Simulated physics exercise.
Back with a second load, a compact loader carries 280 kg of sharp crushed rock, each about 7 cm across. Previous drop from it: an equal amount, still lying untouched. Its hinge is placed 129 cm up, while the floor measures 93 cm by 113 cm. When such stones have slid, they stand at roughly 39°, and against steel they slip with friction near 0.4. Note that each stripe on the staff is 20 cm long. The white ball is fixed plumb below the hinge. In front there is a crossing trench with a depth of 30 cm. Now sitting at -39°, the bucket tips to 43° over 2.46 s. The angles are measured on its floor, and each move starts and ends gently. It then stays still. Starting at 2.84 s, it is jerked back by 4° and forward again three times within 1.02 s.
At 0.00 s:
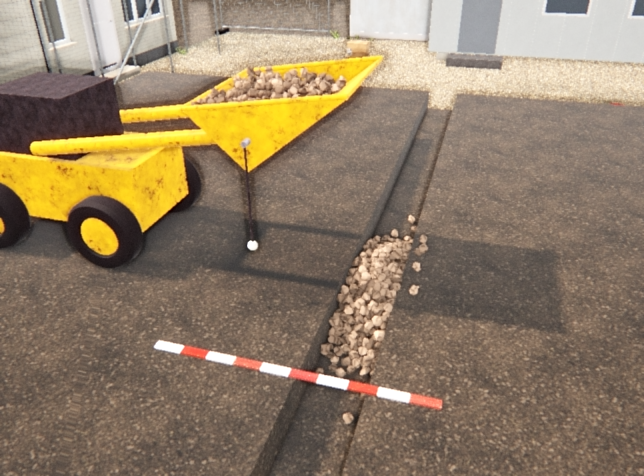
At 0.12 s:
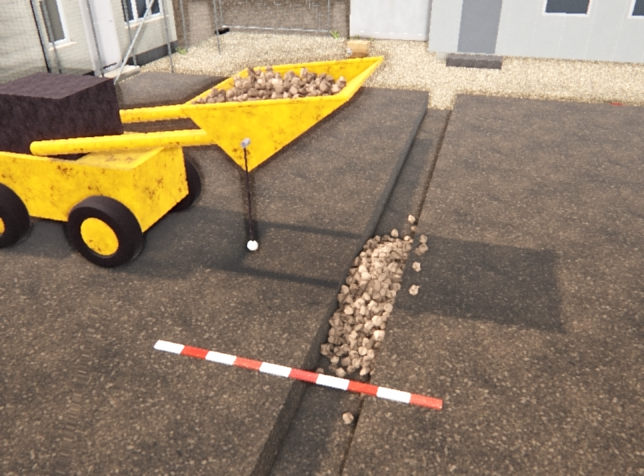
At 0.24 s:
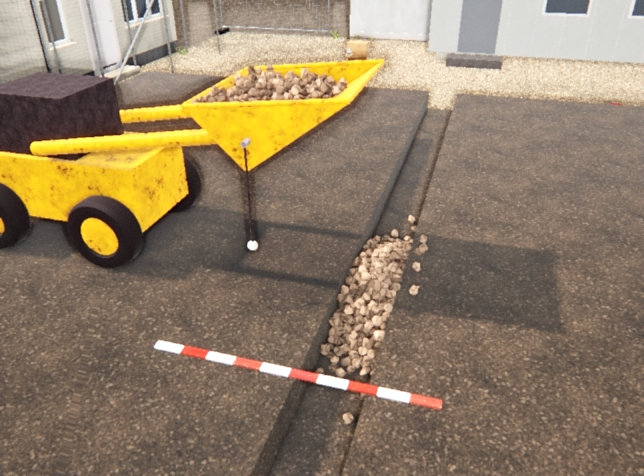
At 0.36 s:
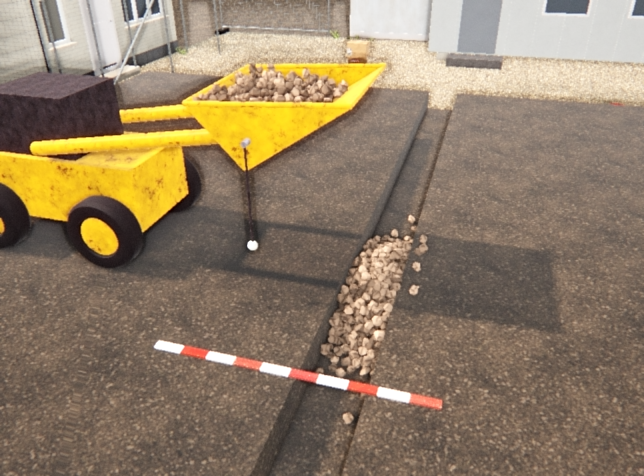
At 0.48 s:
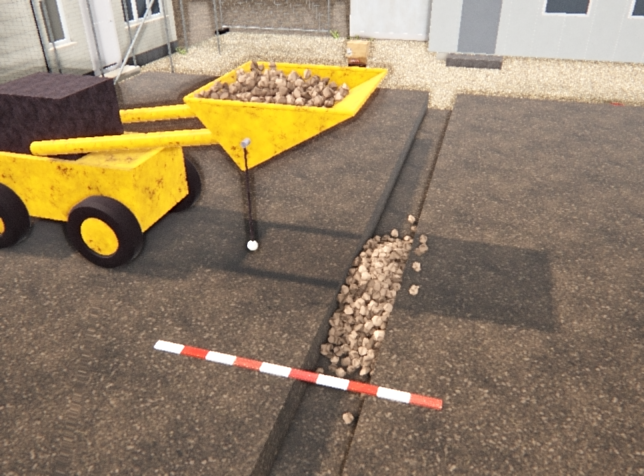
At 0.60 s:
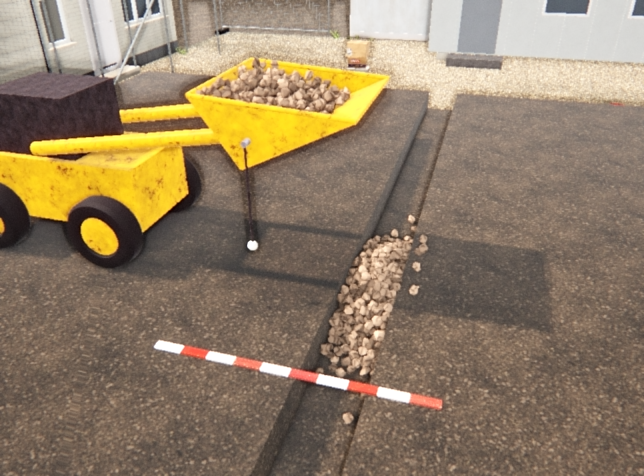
A yellow loader slowly lowers the front edge of its stone-filled bucket beside a partly filled trench.
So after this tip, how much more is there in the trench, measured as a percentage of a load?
About 73 out of 100.
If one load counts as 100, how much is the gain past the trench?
Some 20 % of one load's worth.
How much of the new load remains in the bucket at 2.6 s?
Roughly 15 parts in a hundred of the load.
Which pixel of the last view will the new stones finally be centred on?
Roughly at pixel (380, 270).
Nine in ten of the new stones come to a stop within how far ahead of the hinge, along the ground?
Ahead of it by roughly 120 cm.
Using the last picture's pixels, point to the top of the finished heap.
It ends up around (380, 253) in the last picture.
After 1.8 s the floor is at 30°; in per cent of one load, 100 in the bucket, 99 in the trench, 1 past the trench; the foremost stones are at (412, 264).
After 2.6 s the floor is at 43°; in per cent of one load, 14 in the bucket, 7 short of the trench, 172 in the trench, 8 past the trench; the foremost stones are at (427, 284).
After 4.3 s the floor is at 43°; in per cent of one load, 0 in the bucket, 5 short of the trench, 172 in the trench, 23 past the trench; the foremost stones are at (480, 304).
After 6.9 s the floor is at 43°; in per cent of one load, 0 in the bucket, 5 short of the trench, 172 in the trench, 23 past the trench; the foremost stones are at (480, 304). Net gain in the trench, 73.
